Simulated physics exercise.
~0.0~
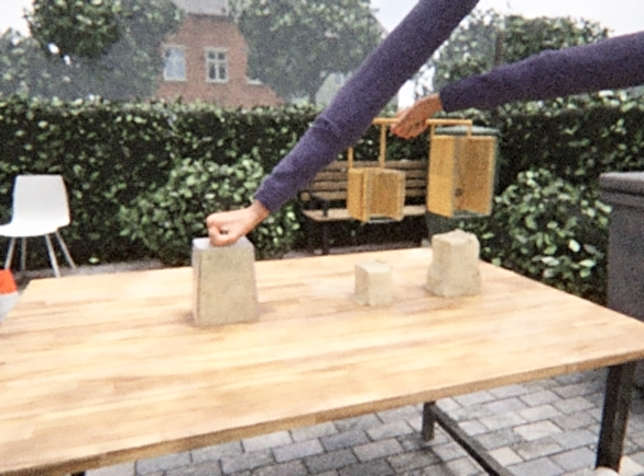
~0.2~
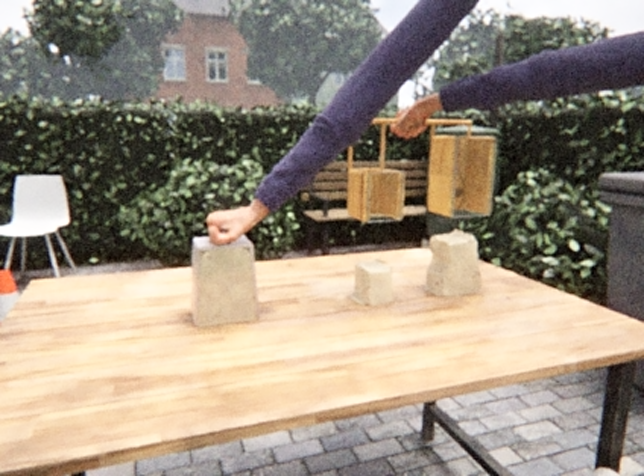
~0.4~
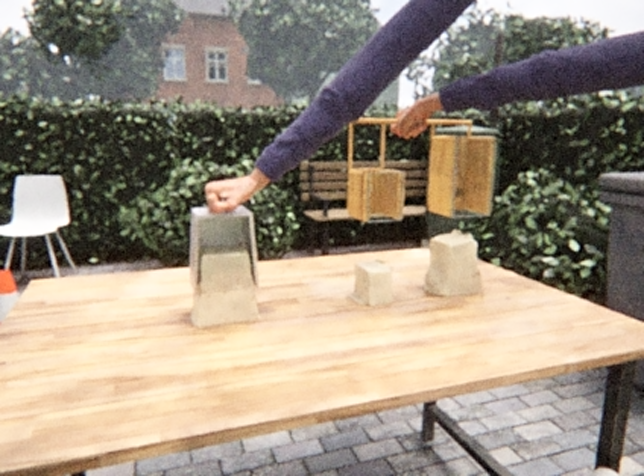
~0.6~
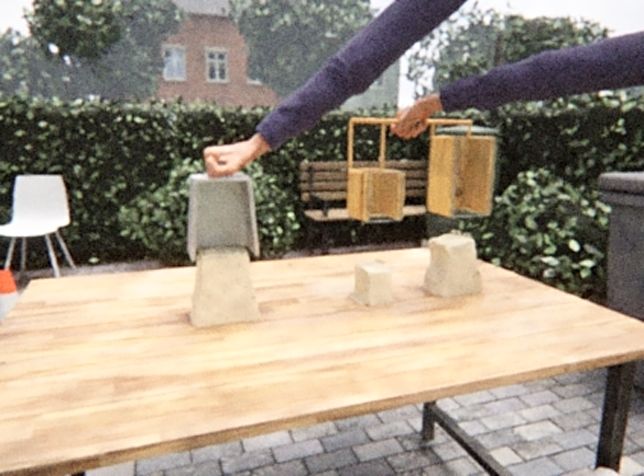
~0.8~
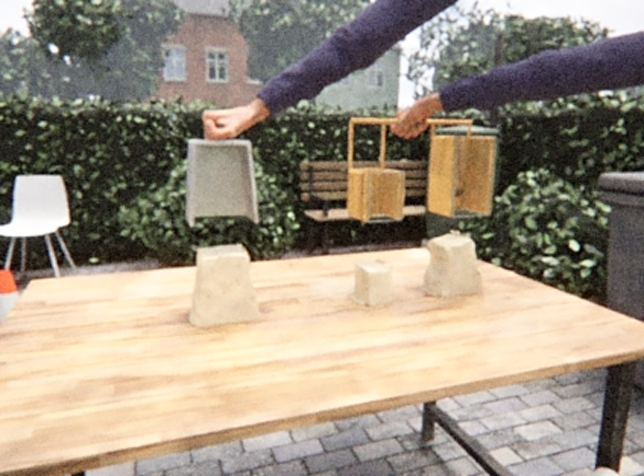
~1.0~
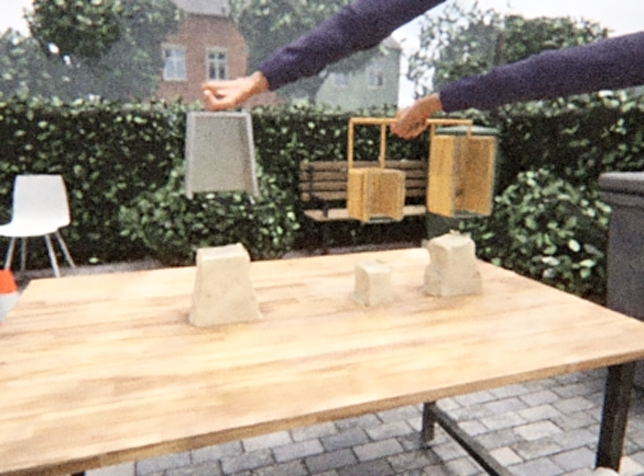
To begin with, a hand in a purple sleeve rests on a tapered grey mould at the left of a wooden table outdoors, while the other hand holds a yellowish frame with two open containers above two pale lumps. The left hand then lifts the mould straight up, and a pale, thick mass begins to show beneath it. The mould slides clear and keeps rising, leaving the mass standing on the table. It settles only slightly, its top a little uneven. By the end, the mould hangs well above three standing lumps.
